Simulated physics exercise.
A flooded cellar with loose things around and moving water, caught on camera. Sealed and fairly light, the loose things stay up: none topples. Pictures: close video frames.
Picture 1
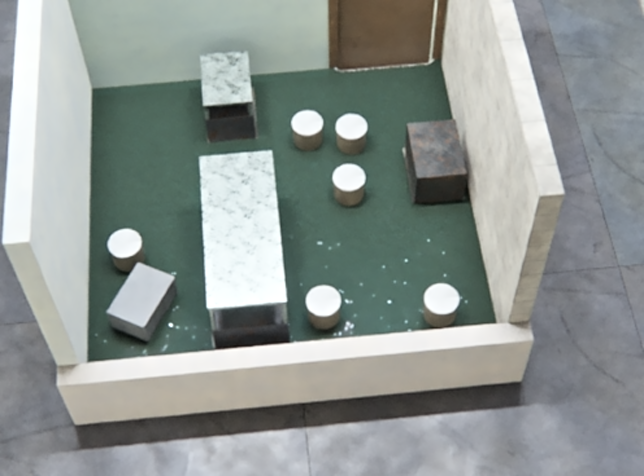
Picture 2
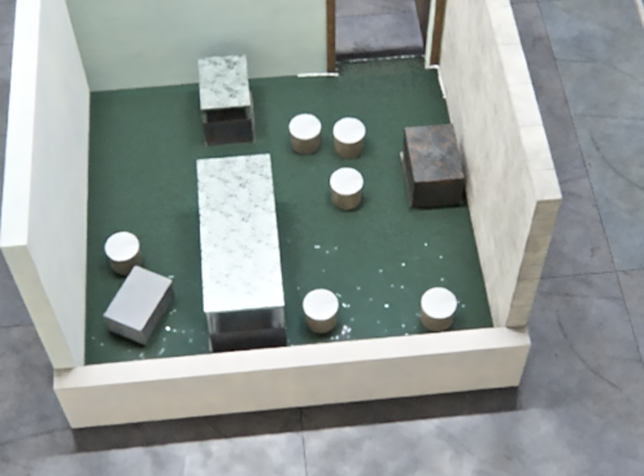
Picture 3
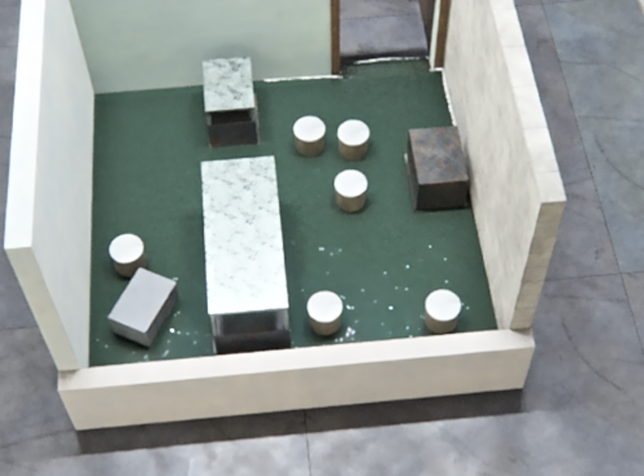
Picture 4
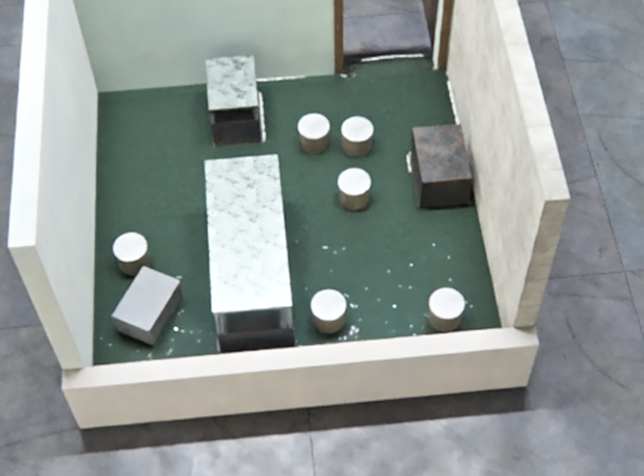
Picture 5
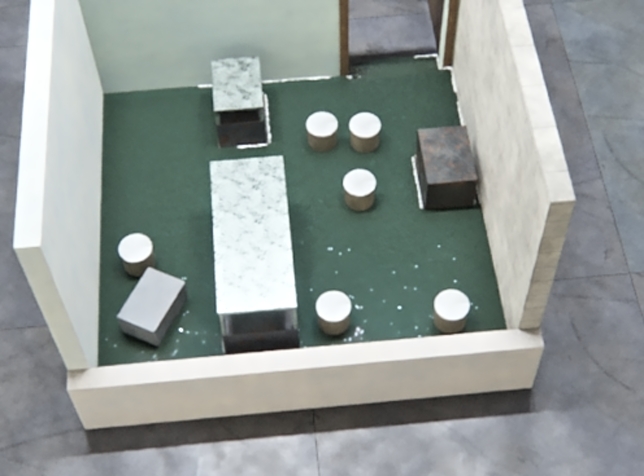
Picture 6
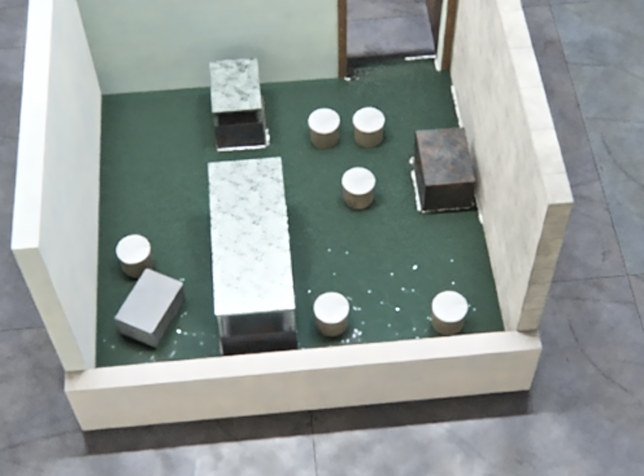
Flooded cellar with a rear doorway opening, then two pale round pails drifting slightly right across green water among scattered blocks.
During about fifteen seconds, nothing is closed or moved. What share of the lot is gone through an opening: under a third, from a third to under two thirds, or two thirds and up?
From a third to under two thirds.
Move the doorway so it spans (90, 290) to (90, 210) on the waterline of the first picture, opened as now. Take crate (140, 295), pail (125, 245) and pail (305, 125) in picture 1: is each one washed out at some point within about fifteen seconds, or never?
The three read escape, escape and escape, respectively.
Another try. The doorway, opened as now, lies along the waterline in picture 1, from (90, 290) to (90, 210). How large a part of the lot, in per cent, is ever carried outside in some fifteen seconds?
Some 40 per cent.
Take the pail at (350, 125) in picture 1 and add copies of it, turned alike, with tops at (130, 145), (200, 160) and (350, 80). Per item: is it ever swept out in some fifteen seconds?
Remains, exits, exits.
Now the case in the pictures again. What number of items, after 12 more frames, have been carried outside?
3 of them.
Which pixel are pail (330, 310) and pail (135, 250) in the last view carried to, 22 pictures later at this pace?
First near (321, 267), second near (149, 219).
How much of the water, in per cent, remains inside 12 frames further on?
My answer is close to 78 percent.
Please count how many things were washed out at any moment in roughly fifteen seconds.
Count: 3.
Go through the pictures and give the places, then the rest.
The first picture shows a pail at (351, 126), afloat; a pail at (307, 123) floats; 0 of 7 have shifted.
The second picture shows a pail at (349, 130), afloat; a pail at (305, 127) floats; 0 of 7 have shifted.
The third picture shows a pail at (353, 133), afloat; a pail at (309, 129), afloat; 0 of 7 have shifted.
The fourth picture shows a pail at (357, 129), afloat, close to its start; a pail at (314, 126) floats; 0 of 7 have shifted.
The fifth picture shows a pail at (365, 125) floats, close to its start; a pail at (322, 124), afloat, close to its start; 2 of 7 have shifted.
The sixth picture shows a pail at (369, 120), afloat, close to its start; a pail at (324, 121), afloat, close to its start; 3 of 7 have shifted.
A moment on, 0 of 7 are out; 7 afloat.
Next, 3 of 7 are out; 4 afloat.
Later, 3 of 7 are out; 4 afloat.
In the end, 3 of 7 are out; 4 afloat.
